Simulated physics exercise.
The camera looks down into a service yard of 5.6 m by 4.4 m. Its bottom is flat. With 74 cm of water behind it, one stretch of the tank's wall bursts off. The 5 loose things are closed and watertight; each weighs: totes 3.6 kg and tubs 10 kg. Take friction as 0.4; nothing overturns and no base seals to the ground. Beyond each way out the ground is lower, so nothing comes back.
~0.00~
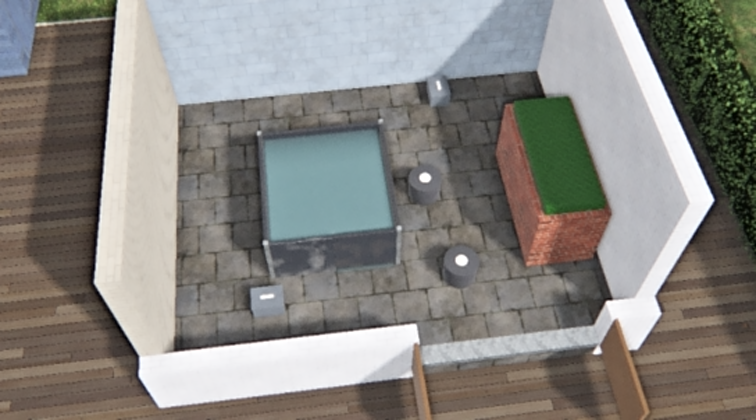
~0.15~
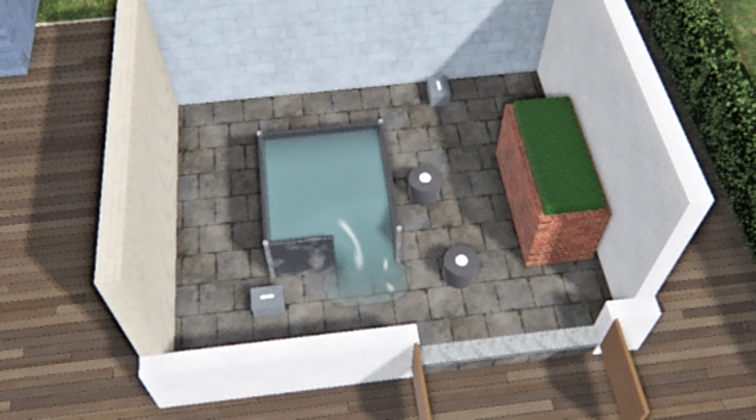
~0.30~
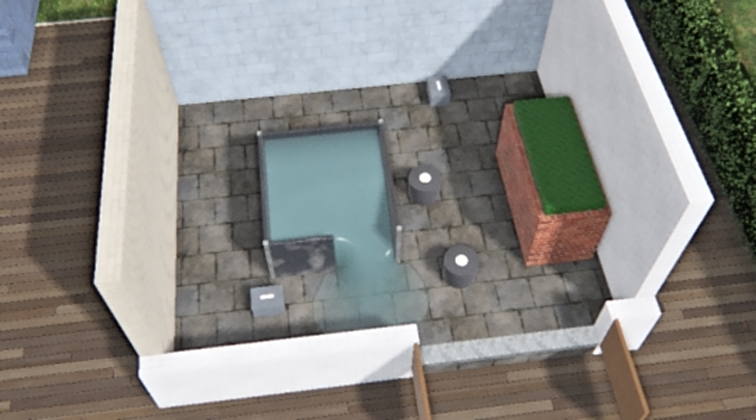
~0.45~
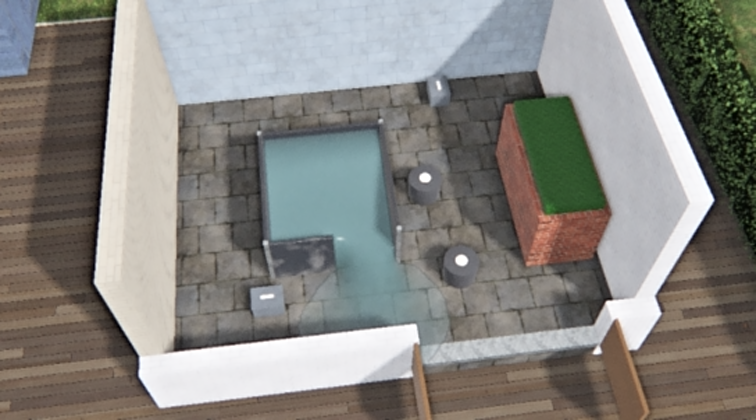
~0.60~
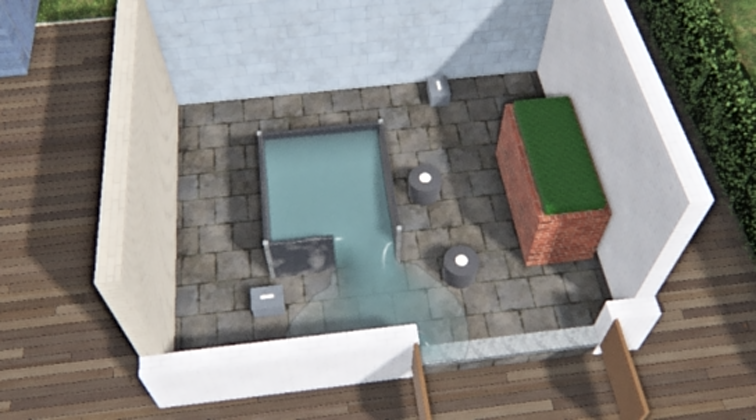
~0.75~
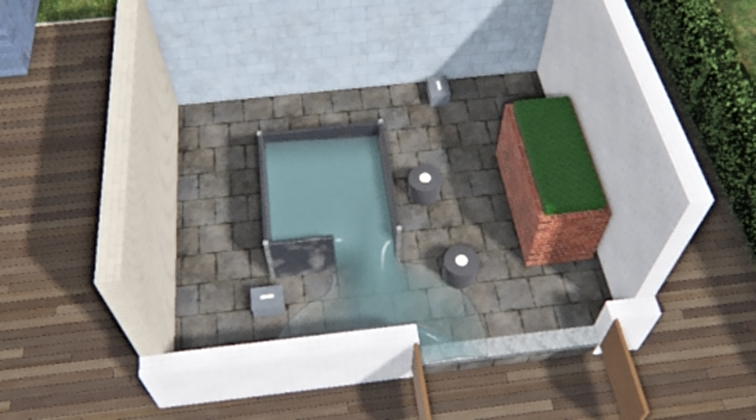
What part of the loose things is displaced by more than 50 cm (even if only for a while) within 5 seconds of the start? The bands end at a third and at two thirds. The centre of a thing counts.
Share: Under a third.
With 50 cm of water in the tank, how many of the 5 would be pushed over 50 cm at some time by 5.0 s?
Then 1.
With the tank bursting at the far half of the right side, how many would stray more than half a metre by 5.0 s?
In that case 4 of them.
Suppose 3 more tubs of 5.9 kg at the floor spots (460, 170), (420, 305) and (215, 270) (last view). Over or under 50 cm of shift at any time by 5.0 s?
In turn: Short of it, over, more.
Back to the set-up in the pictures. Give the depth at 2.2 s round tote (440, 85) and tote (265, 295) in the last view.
About 0 and 2 cm.
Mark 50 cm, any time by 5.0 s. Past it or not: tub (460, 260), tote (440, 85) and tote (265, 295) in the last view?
In that order: Under, under, past it.
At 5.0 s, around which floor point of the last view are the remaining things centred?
Around (367, 162).
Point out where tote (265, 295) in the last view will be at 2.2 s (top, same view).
Around (243, 256).
After 1.1 s 0 of 5 are over 50 cm from their spots; 0 afloat.
After 2.2 s 1 of 5 are over 50 cm from their spots; 0 afloat.
After 3.5 s 1 of 5 are over 50 cm from their spots; 1 afloat.
After 5.0 s 1 of 5 are over 50 cm from their spots, and 1 have been at some point; 1 afloat.
